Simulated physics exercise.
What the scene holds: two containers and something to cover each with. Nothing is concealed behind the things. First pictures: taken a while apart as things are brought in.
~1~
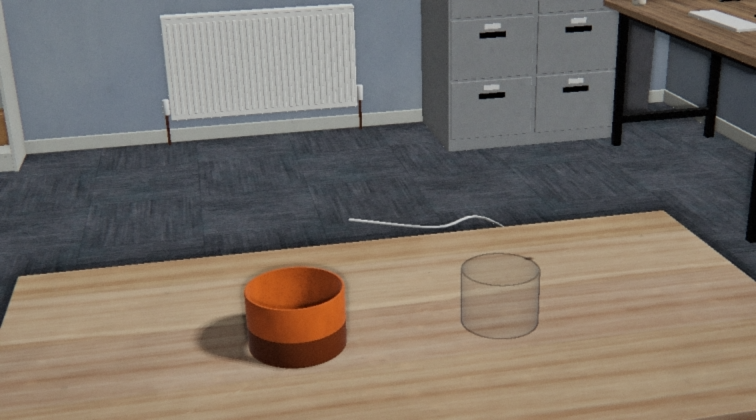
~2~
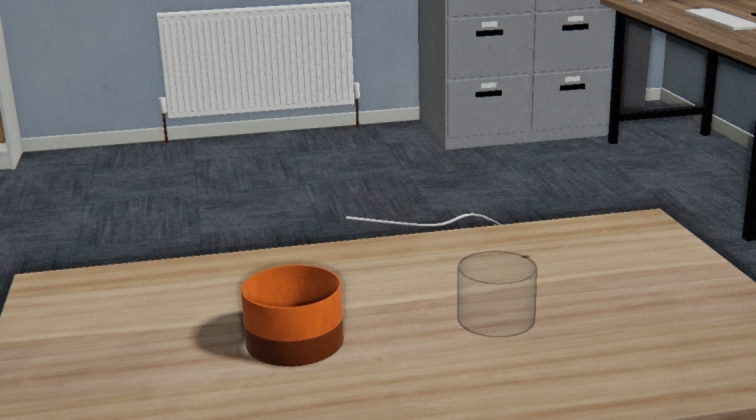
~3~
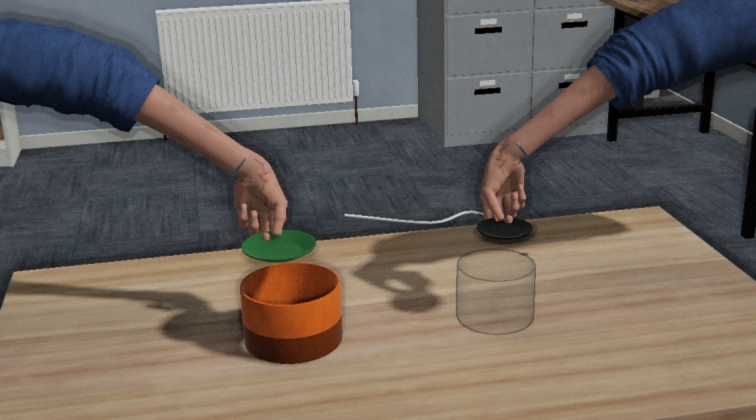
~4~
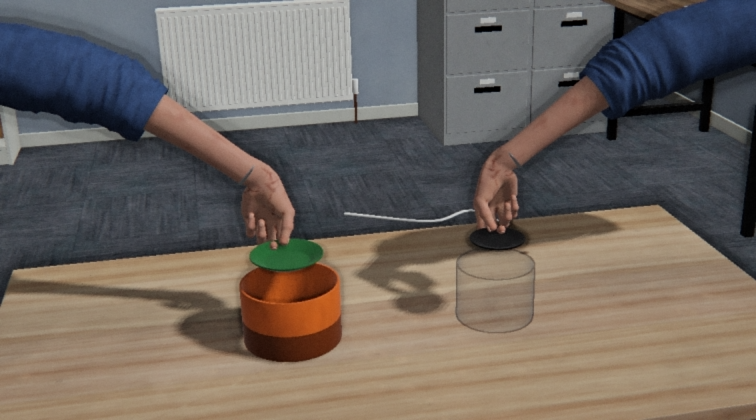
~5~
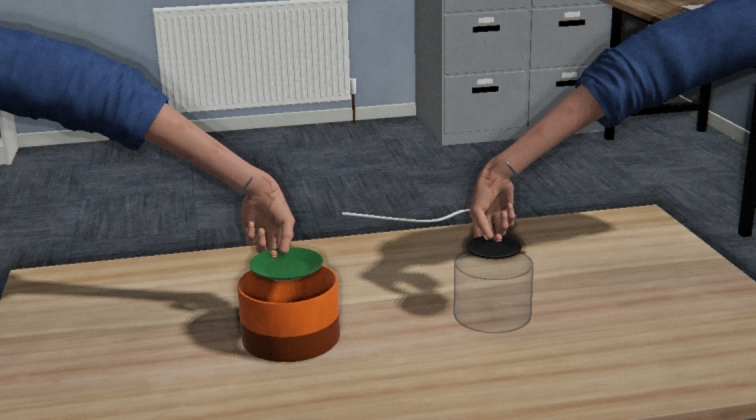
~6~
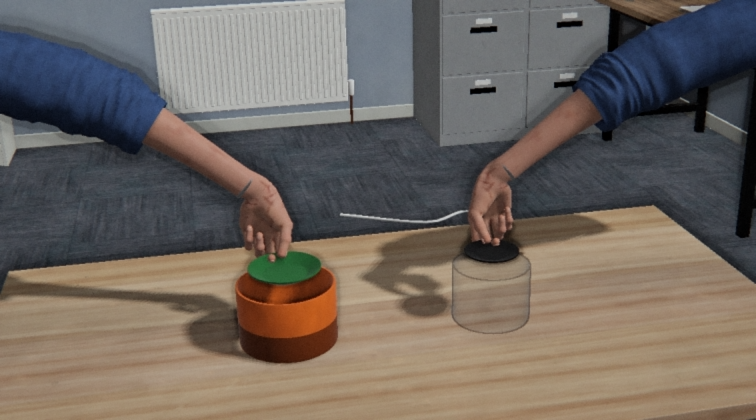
In the video, an orange container and a clear glass stand on a wooden table, then two hands bring in a green saucer on the left and a black plate on the right, lowering each to its container while still holding them.
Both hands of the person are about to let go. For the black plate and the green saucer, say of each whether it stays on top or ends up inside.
Here the black plate ends up inside, the green saucer ends up inside.
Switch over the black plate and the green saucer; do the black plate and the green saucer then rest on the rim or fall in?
For the black plate, it drops in; for the green saucer, it drops in.
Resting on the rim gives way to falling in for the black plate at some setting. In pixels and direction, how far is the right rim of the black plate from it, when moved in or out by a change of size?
A shift of 8 pixels to the right.
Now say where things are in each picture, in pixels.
Right glass (500, 295), in the first frame.
Left jug (293, 315), in the second frame.
Still on the way; black plate (505, 230); right glass (496, 290), in the third frame.
Still on the way; green saucer (287, 258); left jug (291, 310), in the fourth frame.
Still on the way; black plate (494, 249); right glass (493, 289), in the fifth frame.
In place, still held; black plate (492, 253); green saucer (285, 271); left jug (287, 312), in the sixth frame.
Then, 0.16 s on from there, black plate on its way down near (491, 290); green saucer on its way down near (287, 309).
In the end, the black plate falls in, near (491, 310); the green saucer falls in, near (289, 332).
